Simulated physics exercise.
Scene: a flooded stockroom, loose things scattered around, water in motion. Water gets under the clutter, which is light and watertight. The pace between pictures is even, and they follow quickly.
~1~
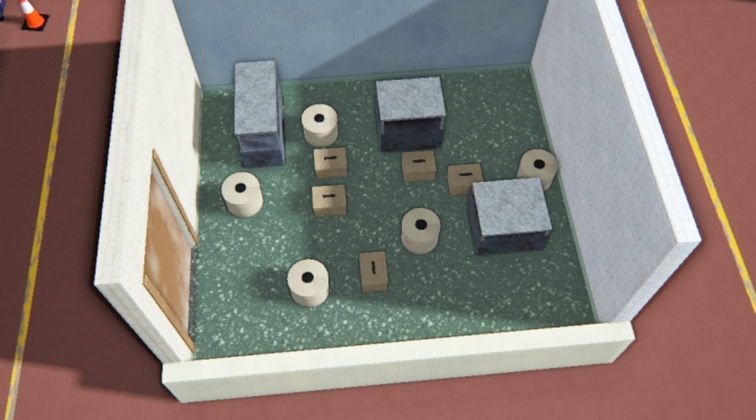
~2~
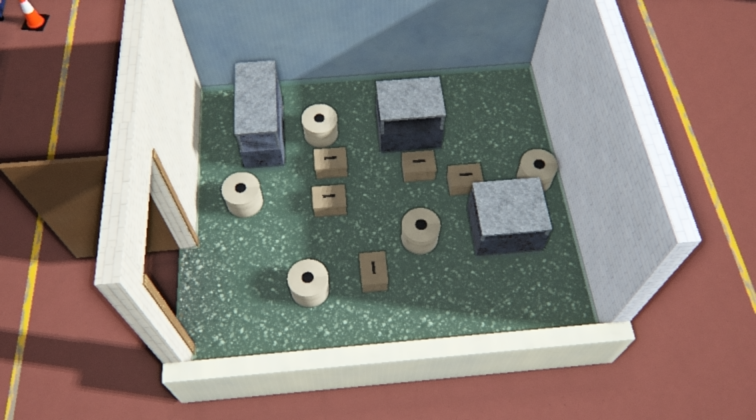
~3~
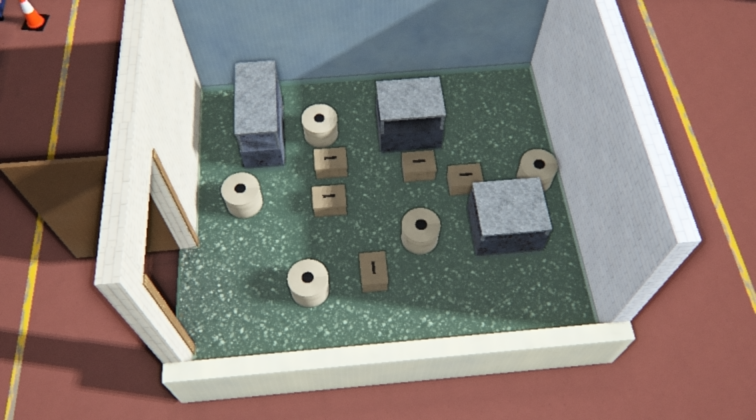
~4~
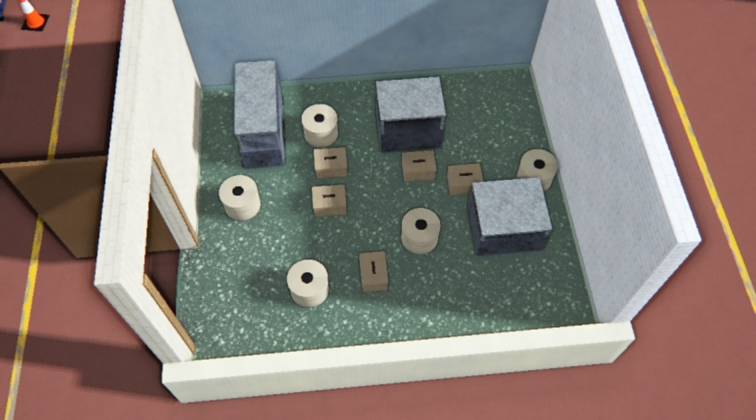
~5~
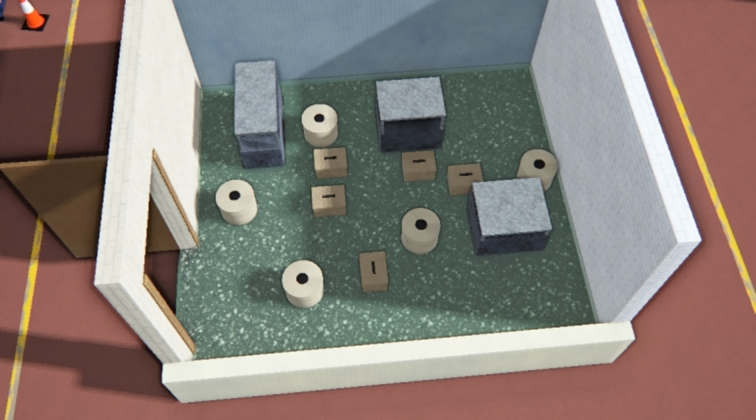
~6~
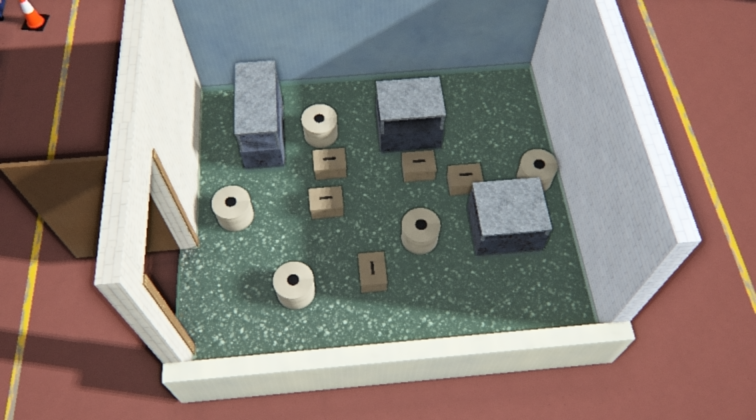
A brown door on the left swung open to the outside, and then two pale round tubs nearest it drifted slightly toward the doorway while most of the boxes and grey blocks barely moved.
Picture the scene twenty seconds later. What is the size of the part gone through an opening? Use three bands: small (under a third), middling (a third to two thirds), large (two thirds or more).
Large.
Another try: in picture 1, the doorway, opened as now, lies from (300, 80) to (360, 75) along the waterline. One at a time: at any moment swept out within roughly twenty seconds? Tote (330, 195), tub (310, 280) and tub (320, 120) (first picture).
My answer, each in turn: Lost, not lost, lost.
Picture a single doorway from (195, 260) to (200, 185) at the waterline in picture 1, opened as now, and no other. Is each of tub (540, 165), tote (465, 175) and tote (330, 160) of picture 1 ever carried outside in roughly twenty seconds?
First held back, then held back, then flushed away.
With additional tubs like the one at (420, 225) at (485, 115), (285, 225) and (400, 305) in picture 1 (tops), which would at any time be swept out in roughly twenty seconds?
Result list, first to last: Does not leave, leaves, leaves.
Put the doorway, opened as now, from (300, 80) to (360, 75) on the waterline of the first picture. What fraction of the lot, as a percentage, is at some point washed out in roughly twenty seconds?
40 per cent.
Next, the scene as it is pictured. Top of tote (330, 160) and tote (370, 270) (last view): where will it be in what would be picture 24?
Look for them around (207, 245) and (199, 306).
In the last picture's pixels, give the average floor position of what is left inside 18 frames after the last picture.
Near (334, 239).
A moment on, 0 of 10 are out; 10 afloat.
Next, 3 of 10 are out; 7 afloat.
Later, 6 of 10 are out; 4 afloat.
In the end, 7 of 10 are out; 3 afloat.
